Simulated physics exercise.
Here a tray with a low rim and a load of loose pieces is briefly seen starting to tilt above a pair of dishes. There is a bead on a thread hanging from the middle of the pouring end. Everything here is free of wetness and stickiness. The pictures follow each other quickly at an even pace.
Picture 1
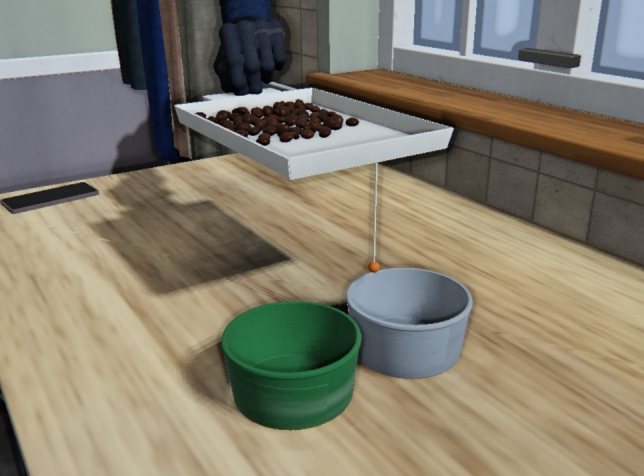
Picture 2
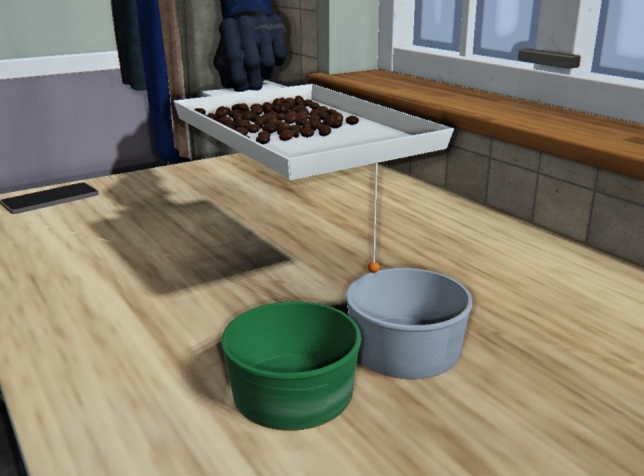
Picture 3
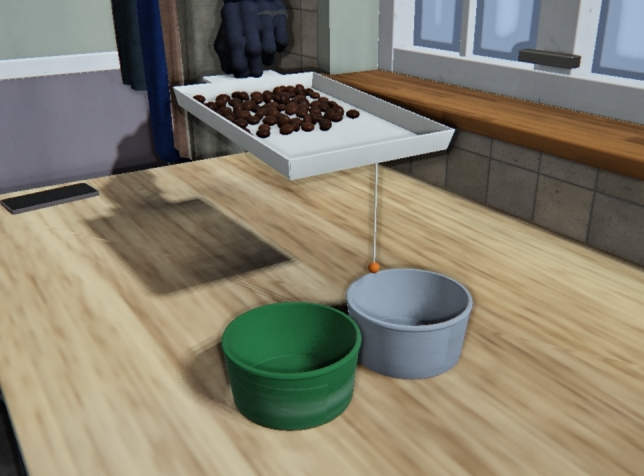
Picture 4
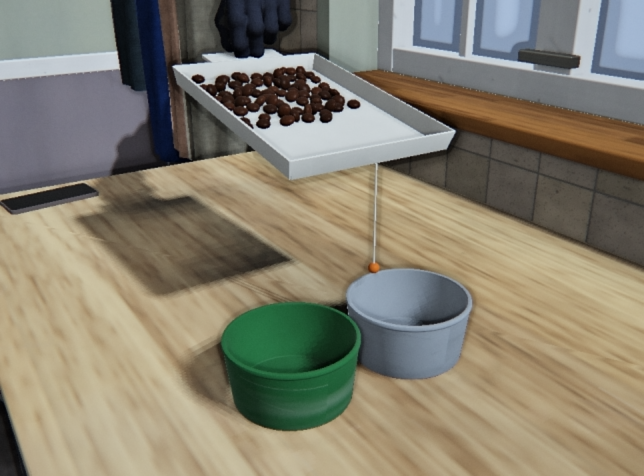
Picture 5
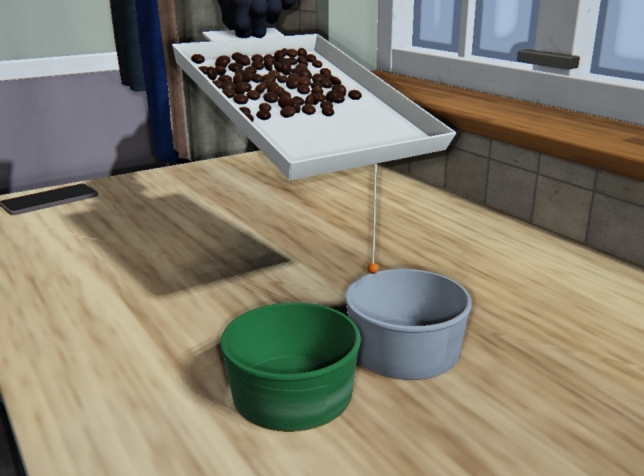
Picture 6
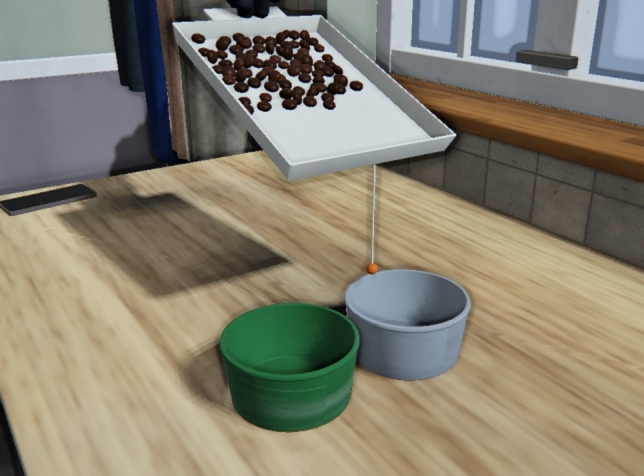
At first, a dark gloved hand is at the far end of a nearly flat white tray of brown chocolate drops, above a green dish and a grey dish. Then the tray's far end rises steadily, steepening its slope toward the dishes, while the drops stay bunched near the raised end.
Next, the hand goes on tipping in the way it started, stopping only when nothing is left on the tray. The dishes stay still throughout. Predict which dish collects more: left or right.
It pours more generously into the right dish, it seems.
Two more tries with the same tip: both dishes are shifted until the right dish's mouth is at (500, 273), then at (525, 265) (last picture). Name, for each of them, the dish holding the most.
First place: The leftmost dish. Second place: The leftmost dish.
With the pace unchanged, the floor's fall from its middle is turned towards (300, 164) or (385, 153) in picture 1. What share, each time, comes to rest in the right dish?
In order: About 0, then 50 percent.
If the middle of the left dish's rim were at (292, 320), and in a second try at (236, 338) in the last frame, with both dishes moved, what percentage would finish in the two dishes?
50 % for the first, 30 % for the second.
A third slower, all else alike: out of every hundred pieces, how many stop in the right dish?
It would come out near 60 per cent.
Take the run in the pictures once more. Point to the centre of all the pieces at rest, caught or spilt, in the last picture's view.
At about (417, 355), give or take.
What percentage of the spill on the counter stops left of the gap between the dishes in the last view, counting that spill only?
Estimate: Near 10 per cent.
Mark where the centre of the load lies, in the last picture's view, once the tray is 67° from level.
Look about (379, 147) in the last picture.
Shortly afterwards, tray tipped steeply; all but a few on the tray; a little in the air.
Next, tray tipped past a quarter turn; near a quarter on the tray; only a few in the left dish; near a third in the right dish; near a quarter outside both; near a quarter in the air.
Some moments later, tray tipped past a quarter turn; a little in the left dish; near half in the right dish; near a third outside both.
In the end, tray tipped past a quarter turn; a little in the left dish; near half in the right dish; near a third outside both.
